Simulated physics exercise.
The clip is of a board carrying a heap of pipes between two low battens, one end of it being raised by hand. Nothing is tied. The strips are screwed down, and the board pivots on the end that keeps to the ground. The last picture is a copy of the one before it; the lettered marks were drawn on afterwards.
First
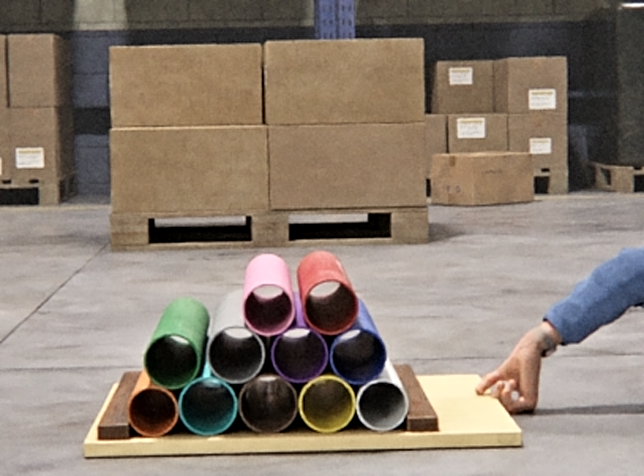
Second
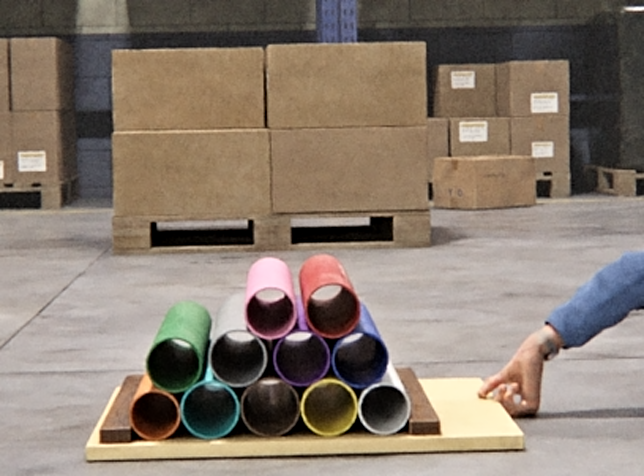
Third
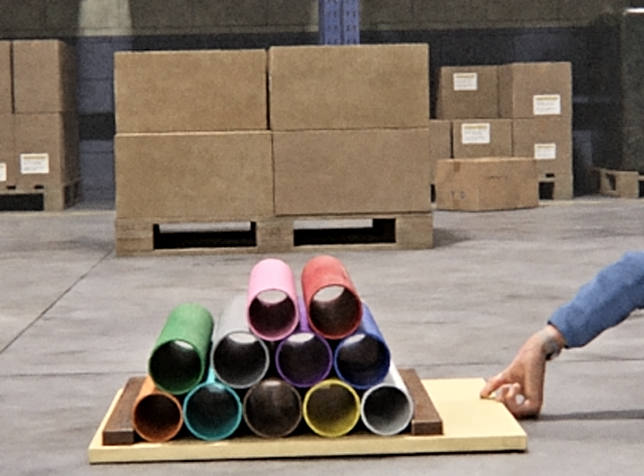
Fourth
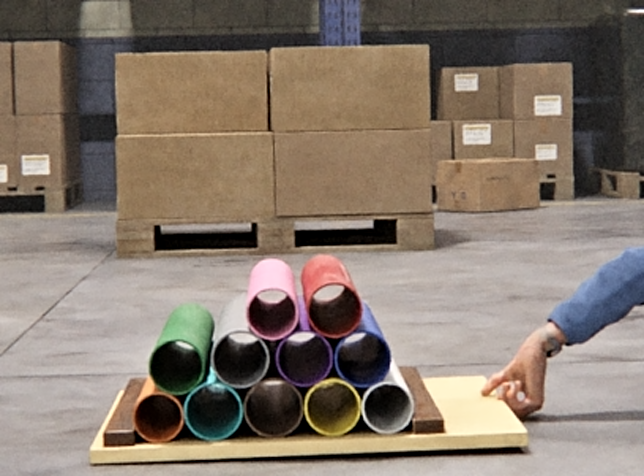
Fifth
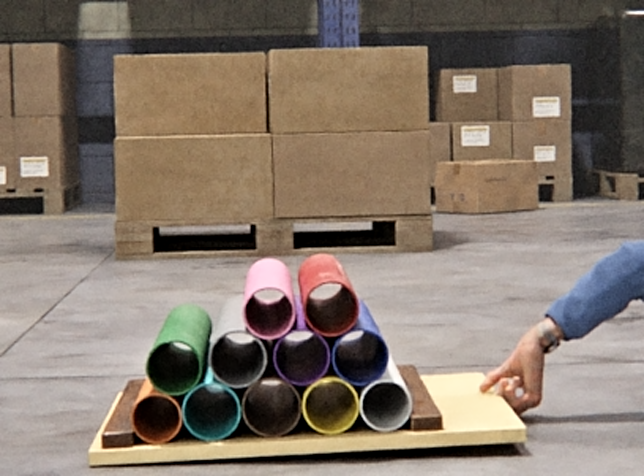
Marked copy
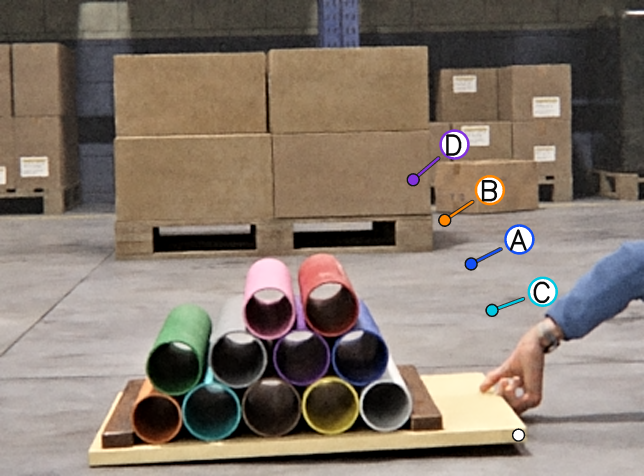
A hand at the right barely lifting one end of a board holding stacked coloured pipes, the pile keeping its shape.
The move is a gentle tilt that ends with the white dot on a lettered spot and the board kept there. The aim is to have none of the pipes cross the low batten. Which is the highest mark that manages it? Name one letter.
The last mark within the limit is C.
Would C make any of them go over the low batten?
No, at C.
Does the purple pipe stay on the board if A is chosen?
Yes.
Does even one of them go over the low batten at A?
Yes.
On the copy, A at (471, 264); B at (445, 221); C at (492, 311); D at (413, 180); the white dot at (518, 435).
On C. First, board at 14°.
Then, board at 19°.
Finally, board at 19°, none over the low batten.
By contrast, A one over the low batten (green); B three over the low batten (green, grey, pink); D eleven over the low batten.
